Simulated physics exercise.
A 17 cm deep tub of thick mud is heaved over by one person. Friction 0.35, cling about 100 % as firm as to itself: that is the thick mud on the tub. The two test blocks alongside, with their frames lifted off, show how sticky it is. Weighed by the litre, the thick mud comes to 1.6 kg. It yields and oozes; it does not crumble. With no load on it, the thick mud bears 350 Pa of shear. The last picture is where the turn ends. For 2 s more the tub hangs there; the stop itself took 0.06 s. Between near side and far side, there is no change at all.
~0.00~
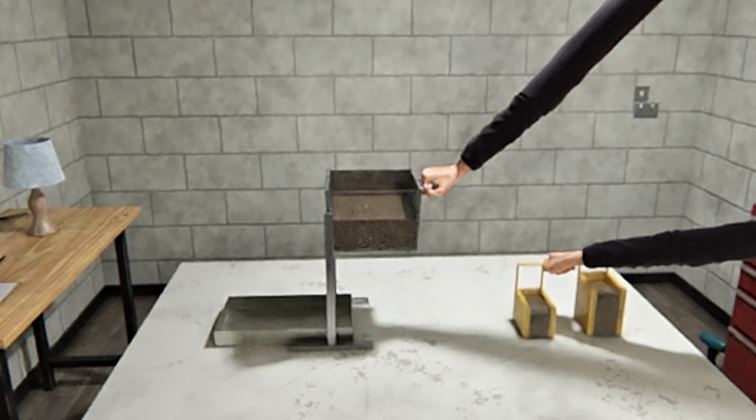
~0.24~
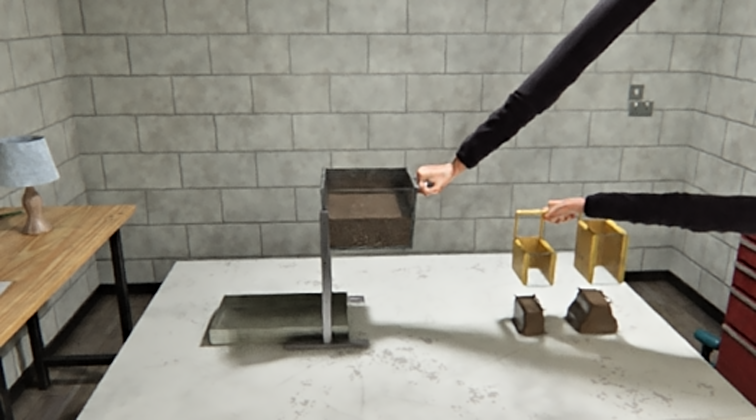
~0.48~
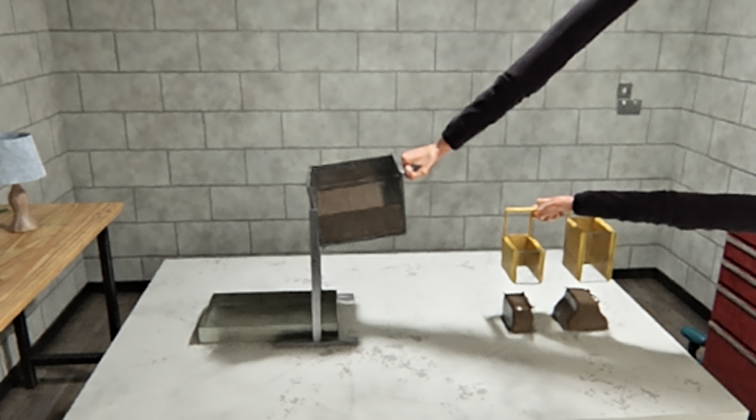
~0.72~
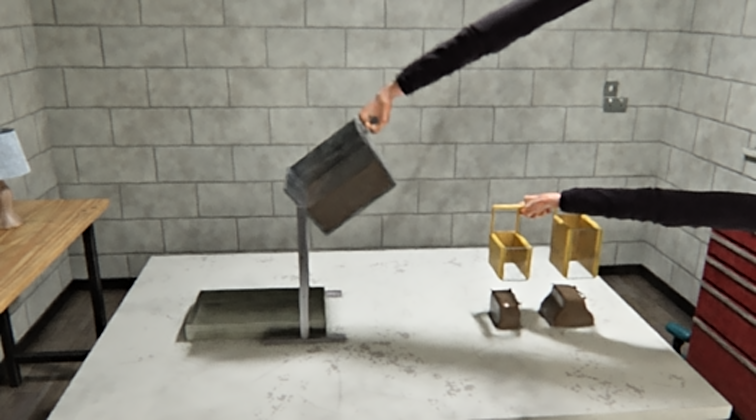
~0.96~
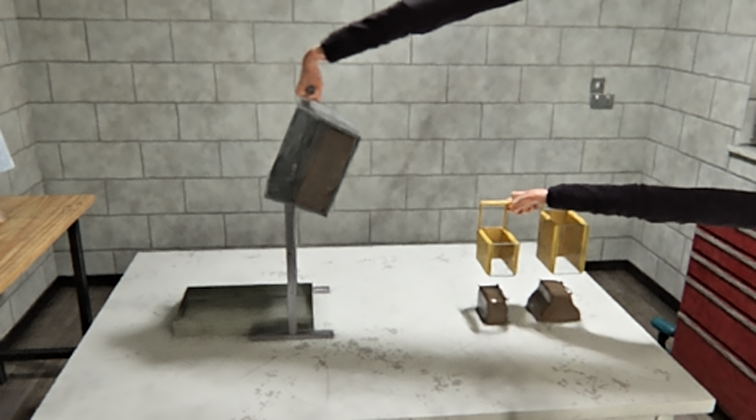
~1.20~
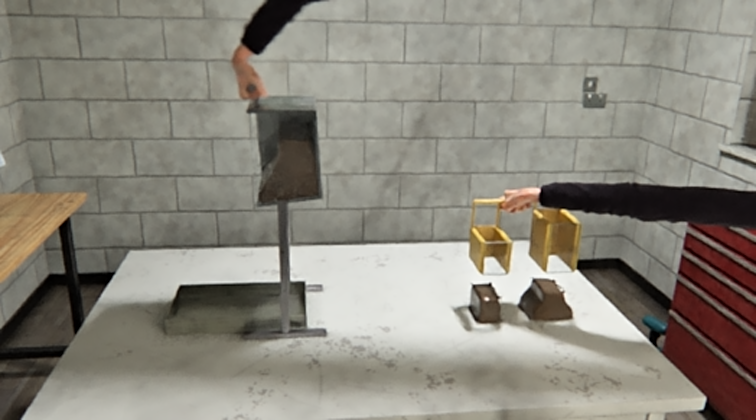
A hand tips a tub of thick mud leftward above a tray, beside two uncovered mud blocks.
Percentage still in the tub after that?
Some 45 %.
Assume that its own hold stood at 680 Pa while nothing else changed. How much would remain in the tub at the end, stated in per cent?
Then roughly 65 %.
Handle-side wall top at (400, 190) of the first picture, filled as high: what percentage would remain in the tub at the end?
60 %, roughly.
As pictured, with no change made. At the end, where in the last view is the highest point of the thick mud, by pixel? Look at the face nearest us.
Looking at the last picture, I'd put it at about (295, 178).
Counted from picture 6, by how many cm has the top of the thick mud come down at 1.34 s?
About 5 cm.
By 1.34 s, the tub is at 94 degrees and holds 84 %.
By 1.51 s, the tub is at 94 degrees and holds 53 %.
By 1.68 s, the tub is at 94 degrees and holds 45 %.
By 1.85 s, the tub is at 94 degrees and holds 45 %.
By 3.20 s, at the end, the tub is at 94 degrees and holds 45 %.
